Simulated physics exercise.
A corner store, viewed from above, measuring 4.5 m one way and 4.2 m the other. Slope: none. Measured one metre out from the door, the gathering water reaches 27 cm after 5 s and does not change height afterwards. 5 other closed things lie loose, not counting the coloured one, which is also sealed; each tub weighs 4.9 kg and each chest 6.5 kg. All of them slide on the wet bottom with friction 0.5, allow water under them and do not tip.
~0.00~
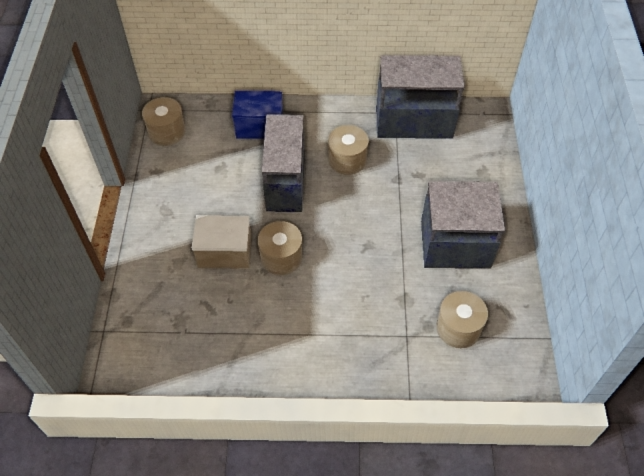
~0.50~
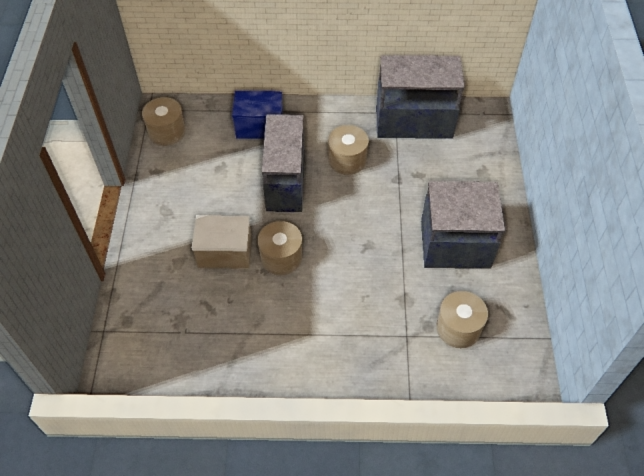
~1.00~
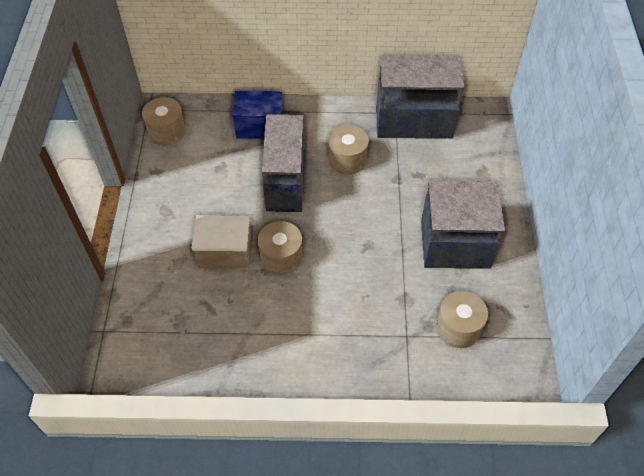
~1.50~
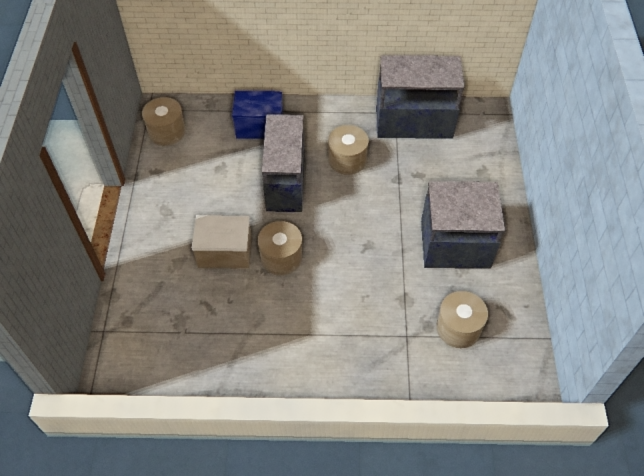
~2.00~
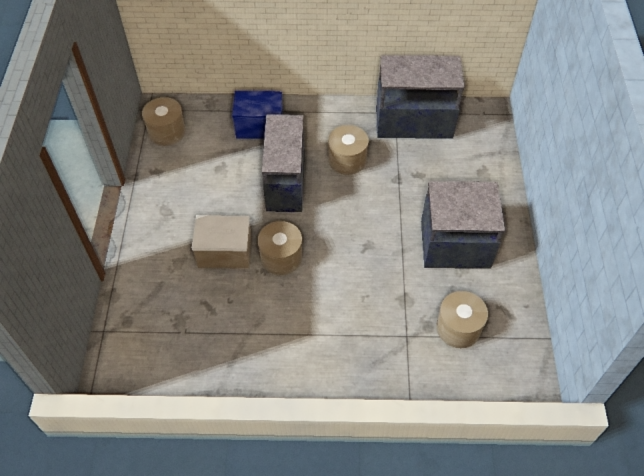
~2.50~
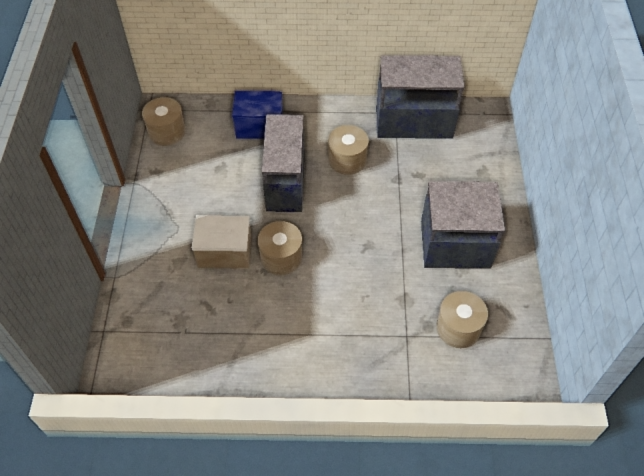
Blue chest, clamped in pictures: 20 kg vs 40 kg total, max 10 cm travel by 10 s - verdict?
Just the heavier choice passes.
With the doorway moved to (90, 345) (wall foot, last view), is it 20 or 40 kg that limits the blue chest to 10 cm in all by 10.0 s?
Moved there, the light choice works.
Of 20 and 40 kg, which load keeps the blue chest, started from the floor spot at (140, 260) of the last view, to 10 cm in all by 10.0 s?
Note: None OK.
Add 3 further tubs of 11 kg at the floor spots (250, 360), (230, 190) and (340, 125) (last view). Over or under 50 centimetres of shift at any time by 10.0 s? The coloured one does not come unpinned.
Answer by position: Inside the range; outside the range; inside the range.
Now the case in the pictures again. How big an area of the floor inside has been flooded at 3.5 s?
About 2.5 m2.
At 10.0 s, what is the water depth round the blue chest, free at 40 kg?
9 cm, roughly.
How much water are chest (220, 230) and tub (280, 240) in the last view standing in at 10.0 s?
16 and 14 cm.
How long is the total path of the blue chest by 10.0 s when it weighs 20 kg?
It would cover some 40 cm all told.
After 3.5 s the blue chest would be 0 cm from its start with 20 kg and 0 cm from its start with 40 kg; 0 cm of water round it then.
After 4.5 s the blue chest would be 0 cm from its start with 20 kg and 0 cm from its start with 40 kg; 4 cm of water round it then.
After 7.0 s the blue chest would be 31 cm from its start with 20 kg and 0 cm from its start with 40 kg; 6 cm of water round it then.
After 10.0 s the blue chest would be 35 cm from its start with 20 kg and 0 cm from its start with 40 kg; 9 cm of water round it then.
